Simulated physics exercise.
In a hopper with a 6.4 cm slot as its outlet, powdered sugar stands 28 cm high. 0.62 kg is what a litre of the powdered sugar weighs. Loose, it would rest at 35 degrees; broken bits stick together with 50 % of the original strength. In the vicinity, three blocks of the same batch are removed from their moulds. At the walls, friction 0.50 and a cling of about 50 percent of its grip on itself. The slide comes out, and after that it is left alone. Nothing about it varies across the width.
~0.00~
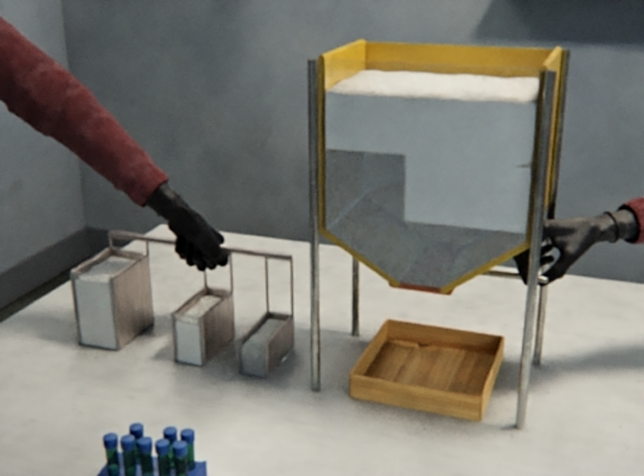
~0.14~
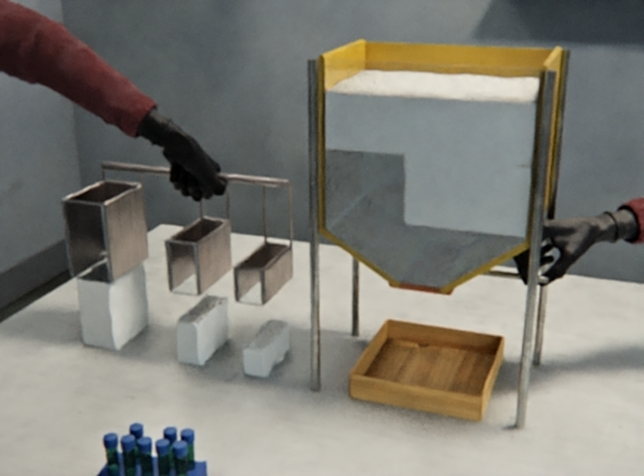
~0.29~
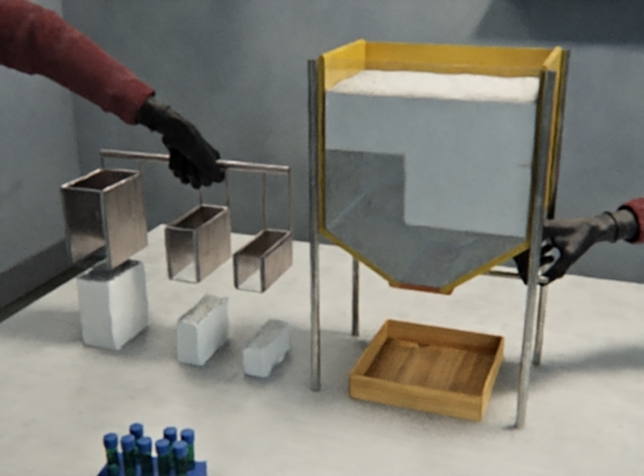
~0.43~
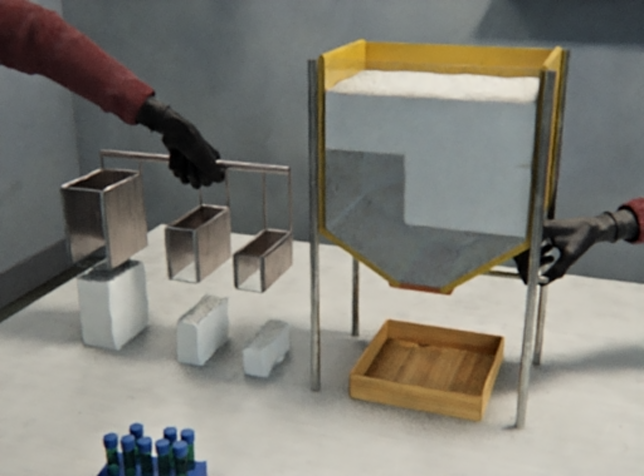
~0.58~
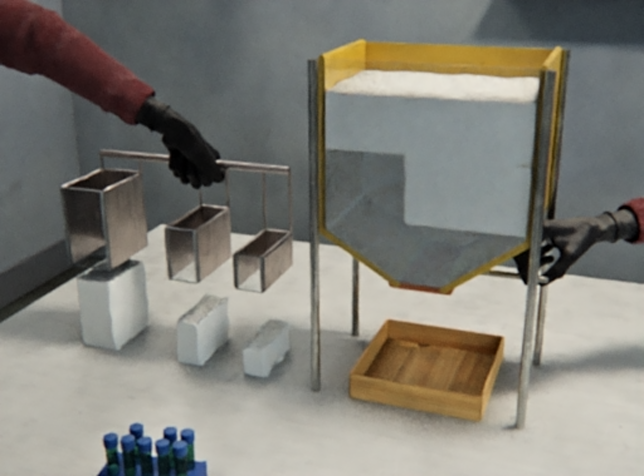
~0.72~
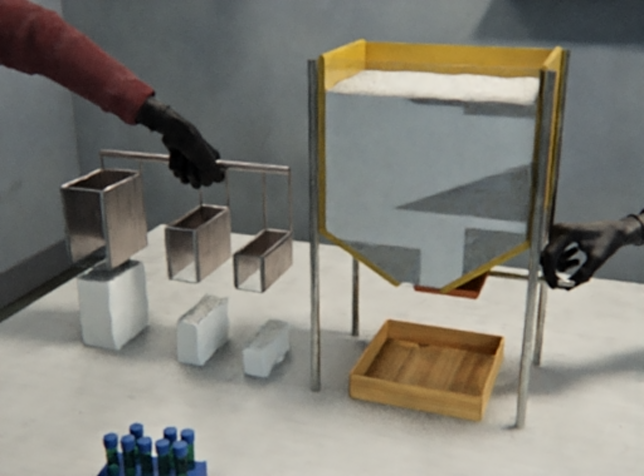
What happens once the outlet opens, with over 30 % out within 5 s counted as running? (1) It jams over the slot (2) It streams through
(1) It jams over the slot.
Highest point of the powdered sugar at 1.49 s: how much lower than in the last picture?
The difference comes to roughly 0.0 cm.
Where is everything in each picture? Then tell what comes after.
The first frame shows end of the slide at (441, 292), not yet moved; highest point of the powdered sugar at (440, 97); test blocks 13 cm, 7.8 cm, 4.9 cm high (left to right).
The second frame shows end of the slide at (441, 292), not yet moved; highest point of the powdered sugar at (440, 97); test blocks 13 cm, 7.8 cm, 4.9 cm high (left to right).
The third frame shows end of the slide at (441, 292), not yet moved; highest point of the powdered sugar at (440, 97); test blocks 13 cm, 7.8 cm, 4.9 cm high (left to right).
The fourth frame shows end of the slide at (441, 292), not yet moved; highest point of the powdered sugar at (440, 97); test blocks 13 cm, 7.8 cm, 4.9 cm high (left to right).
The fifth frame shows end of the slide at (441, 292), not yet moved; highest point of the powdered sugar at (440, 97); test blocks 13 cm, 7.8 cm, 4.9 cm high (left to right).
The sixth frame shows end of the slide at (467, 296), moved 3.8 cm; highest point of the powdered sugar at (459, 99); test blocks 13 cm, 7.8 cm, 4.9 cm high (left to right).
By 1.07 s, 0 % has run out.
By 1.49 s, 0 % has run out.
By 1.90 s, 0 % has run out.
By 2.32 s, 0 % has run out.
By 5.62 s, at the end, 0 % has run out.
